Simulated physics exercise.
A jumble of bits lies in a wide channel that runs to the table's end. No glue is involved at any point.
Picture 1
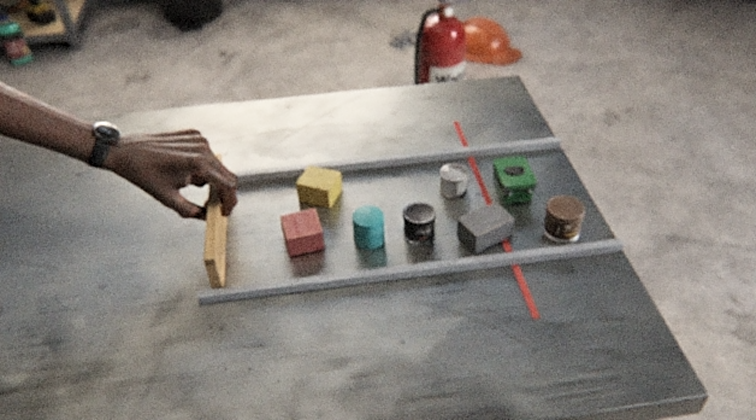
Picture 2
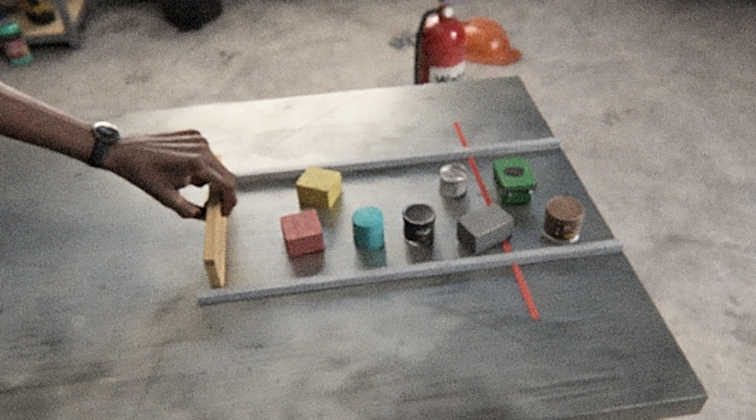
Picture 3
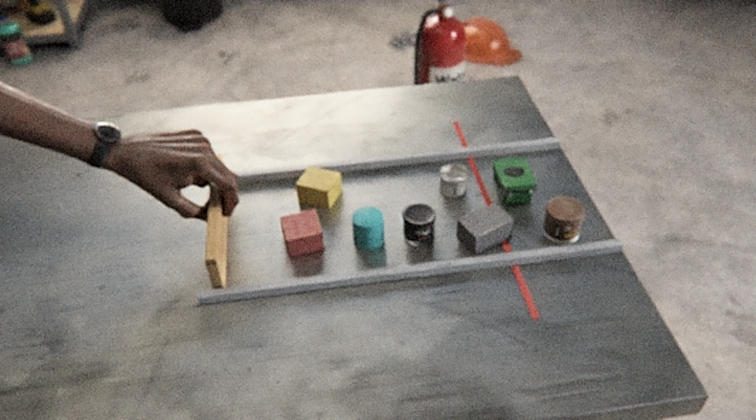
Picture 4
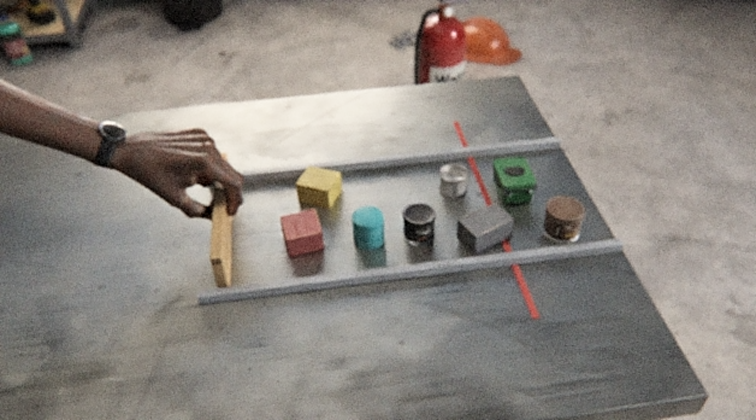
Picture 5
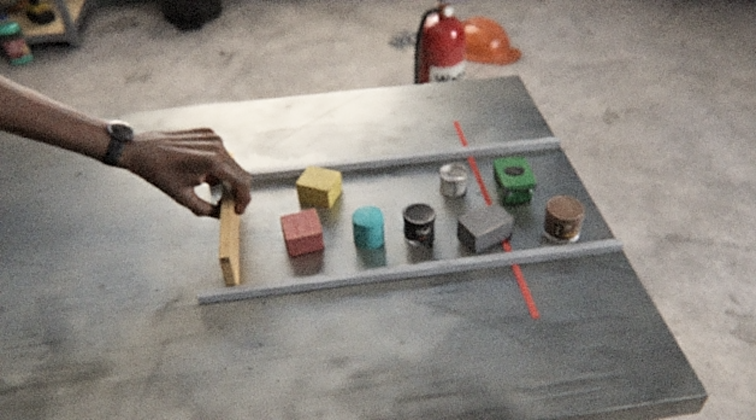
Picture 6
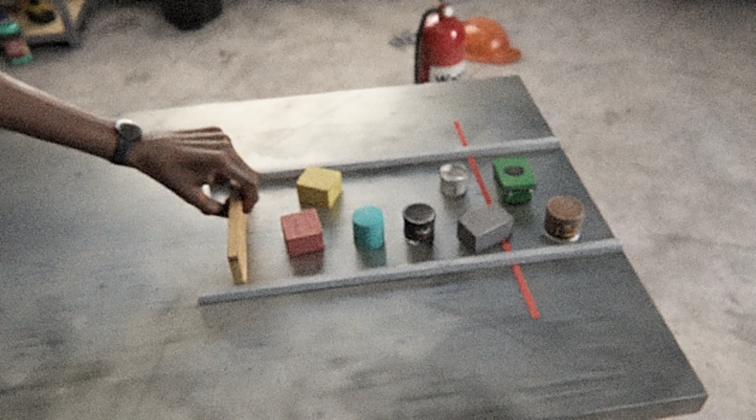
A hand sliding a wooden board slightly right along a channel on a metal table, the scattered small objects ahead staying still.
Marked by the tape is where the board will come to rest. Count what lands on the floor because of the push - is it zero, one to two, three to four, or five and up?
The count is zero.
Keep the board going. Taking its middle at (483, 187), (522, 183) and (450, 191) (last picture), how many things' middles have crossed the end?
The numbers past the end are 0, 1 and 0.
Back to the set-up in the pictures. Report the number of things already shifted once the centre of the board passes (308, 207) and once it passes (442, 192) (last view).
At the first spot 2, then 7.
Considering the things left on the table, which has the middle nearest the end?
The black pot winds up nearest.
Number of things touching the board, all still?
The number is 4.
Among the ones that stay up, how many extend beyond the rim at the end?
0 of them.
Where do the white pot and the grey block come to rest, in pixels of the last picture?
Listed in order, first is (498, 181) and the other is (532, 235).
A little later, none off yet; brown pot at rest near (563, 218); green case at rest near (513, 181); grey block at rest near (485, 228).
Next, none off yet; brown pot at rest near (563, 218); green case at rest near (513, 181); grey block at rest near (489, 228).
Later still, none off yet; brown pot at rest near (563, 218); green case shifted a little near (532, 176); grey block shifted a little near (500, 233).
When it is over, the number that fall off is zero.
